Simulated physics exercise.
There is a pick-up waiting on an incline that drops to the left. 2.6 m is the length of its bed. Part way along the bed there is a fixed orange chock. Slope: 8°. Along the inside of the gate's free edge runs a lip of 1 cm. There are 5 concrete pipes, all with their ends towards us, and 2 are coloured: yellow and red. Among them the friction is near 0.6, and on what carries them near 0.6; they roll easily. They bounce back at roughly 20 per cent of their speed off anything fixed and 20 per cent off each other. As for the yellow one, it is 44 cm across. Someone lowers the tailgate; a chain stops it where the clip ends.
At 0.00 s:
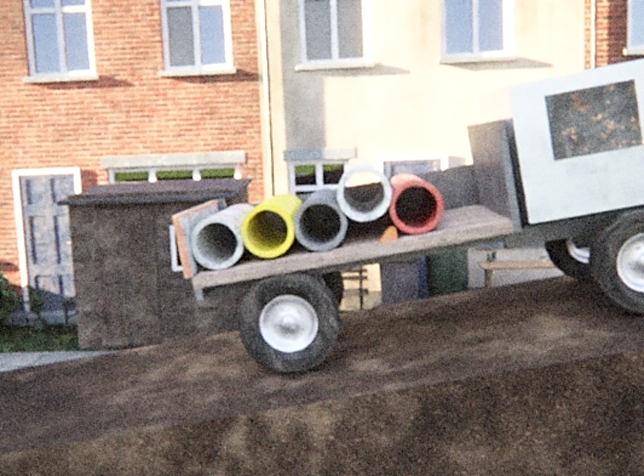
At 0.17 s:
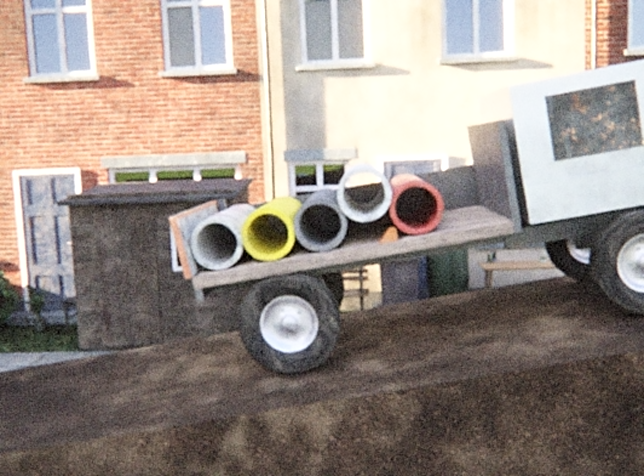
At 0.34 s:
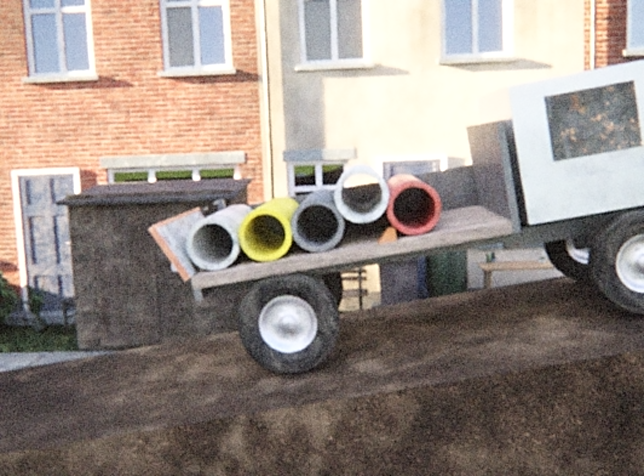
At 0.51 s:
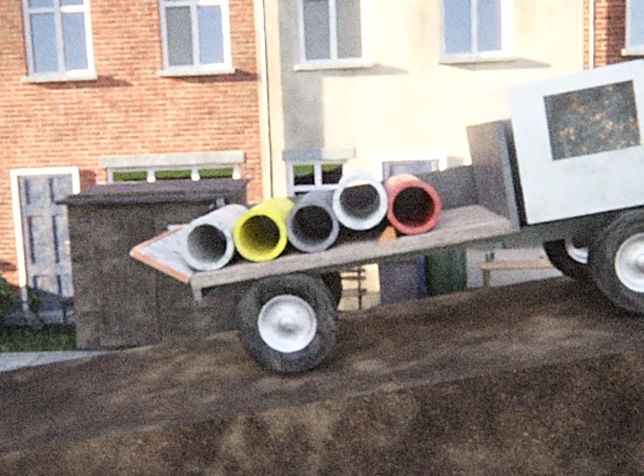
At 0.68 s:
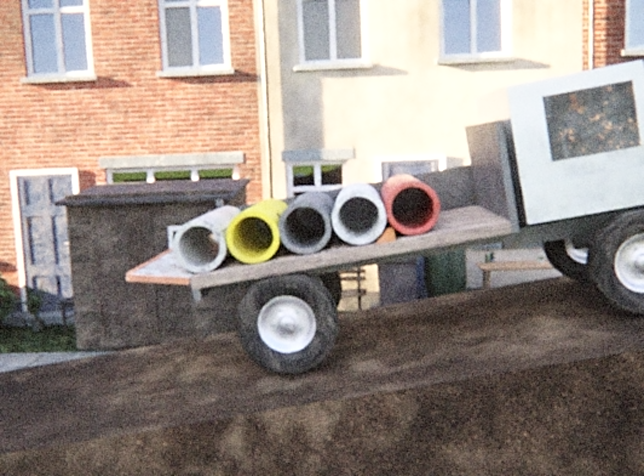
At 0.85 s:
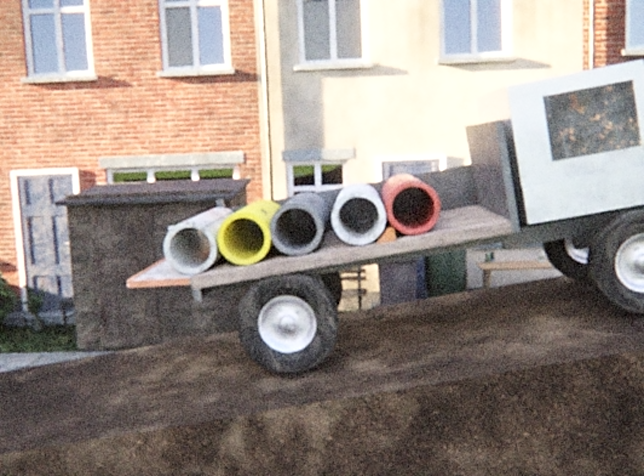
A pickup's tailgate swings down on a slope and its pipes shift left, settling into one row.
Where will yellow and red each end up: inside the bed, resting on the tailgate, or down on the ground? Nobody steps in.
Yellow ends up down on the ground, red ends up inside the bed.
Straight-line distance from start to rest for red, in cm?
Red: 0.
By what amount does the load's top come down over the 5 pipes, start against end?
Roughly 15 cm.
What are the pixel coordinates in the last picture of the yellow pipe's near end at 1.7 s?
Around pixel (185, 249).
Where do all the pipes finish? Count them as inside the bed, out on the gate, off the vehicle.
Counts in the order asked: 1, 0, 4.
After 1.3 s, yellow is on the bed, 20 cm short of the hinge, rolling left; red is on the bed, 190 cm short of the hinge; 0 of 5 are out.
After 1.7 s, yellow is on the gate, 5 cm past the hinge, rolling left; no change for red; 0 of 5 are out.
After 2.2 s, yellow is on the gate, 30 cm past the hinge, rolling left; no change for red; 1 of 5 is out.
After 2.7 s, yellow is dropping off the gate; no change for red; 2 of 5 are out.
At rest (8.1 s), yellow is off the vehicle; red is on the bed, 190 cm short of the hinge; 4 of 5 are out.
